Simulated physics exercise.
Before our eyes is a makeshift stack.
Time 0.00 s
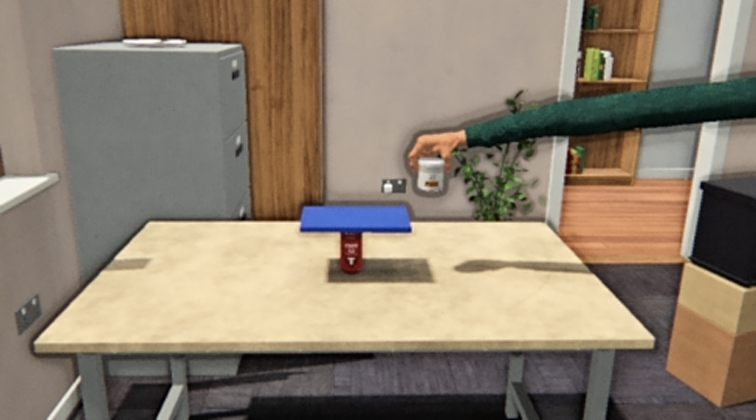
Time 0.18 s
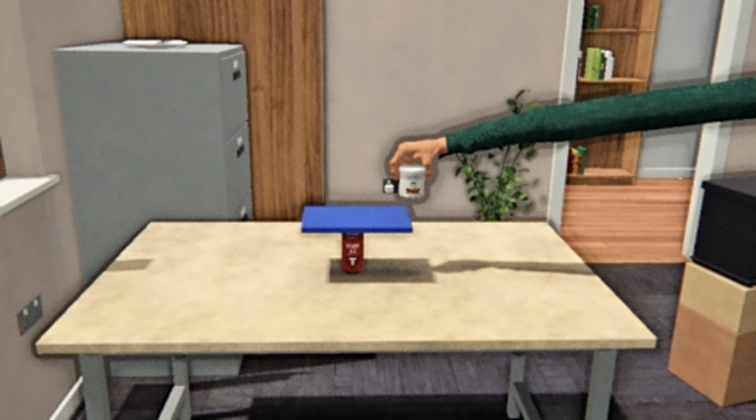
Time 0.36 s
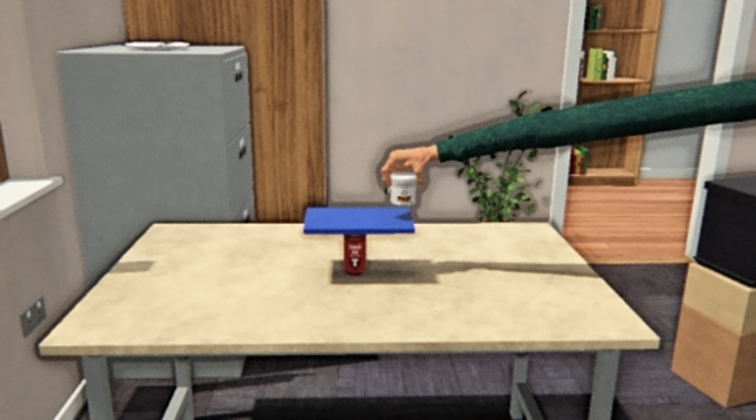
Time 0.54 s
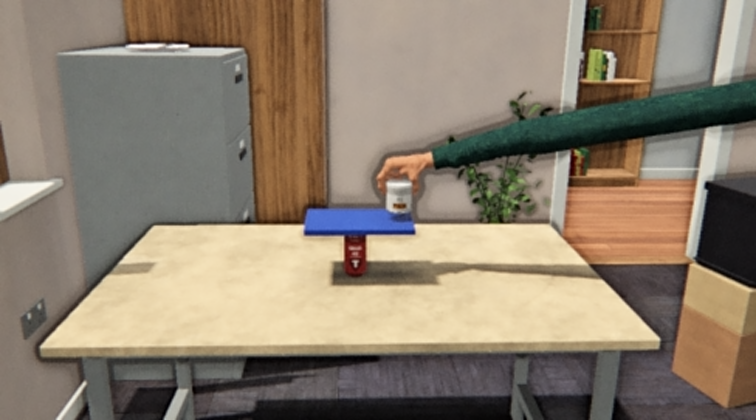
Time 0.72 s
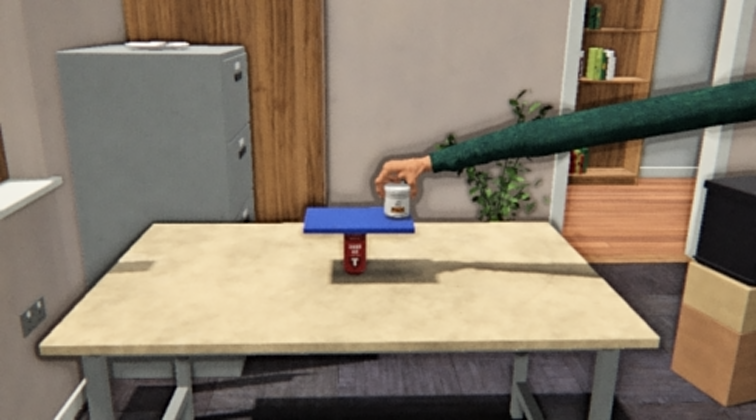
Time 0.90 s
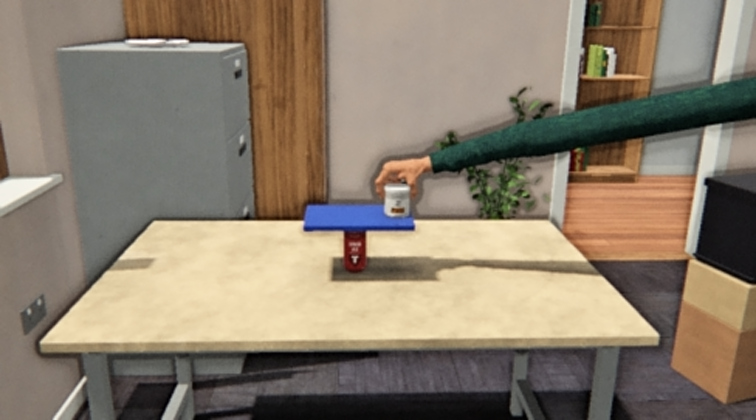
A hand in a dark green sleeve, reaching in from the right, lowers a small white tin leftward and down onto the right end of a blue lid, keeping hold of it. The lid lies flat across an upright red container on a pale table, with a grey filing cabinet behind at left and a plant and shelves at right. The office is seen from the front, slightly above, in a nearly still view.
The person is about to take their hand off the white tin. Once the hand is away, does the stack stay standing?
It is going to go wrong.
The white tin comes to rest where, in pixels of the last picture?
The object ends up somewhere around (436, 257).
By 1.30 s, white tin now fallen; blue lid tilted by 40°.
By 1.40 s, blue lid tilted by 62°.
By 1.60 s, blue lid now fallen; red can tilted by 19°.
By 1.70 s, red can tilted by 59°.
When it is over (2.0 s), fallen, blue lid, white tin and red can. End places, in pixels of the last picture, white tin near (436, 257). The stack loses its balance.
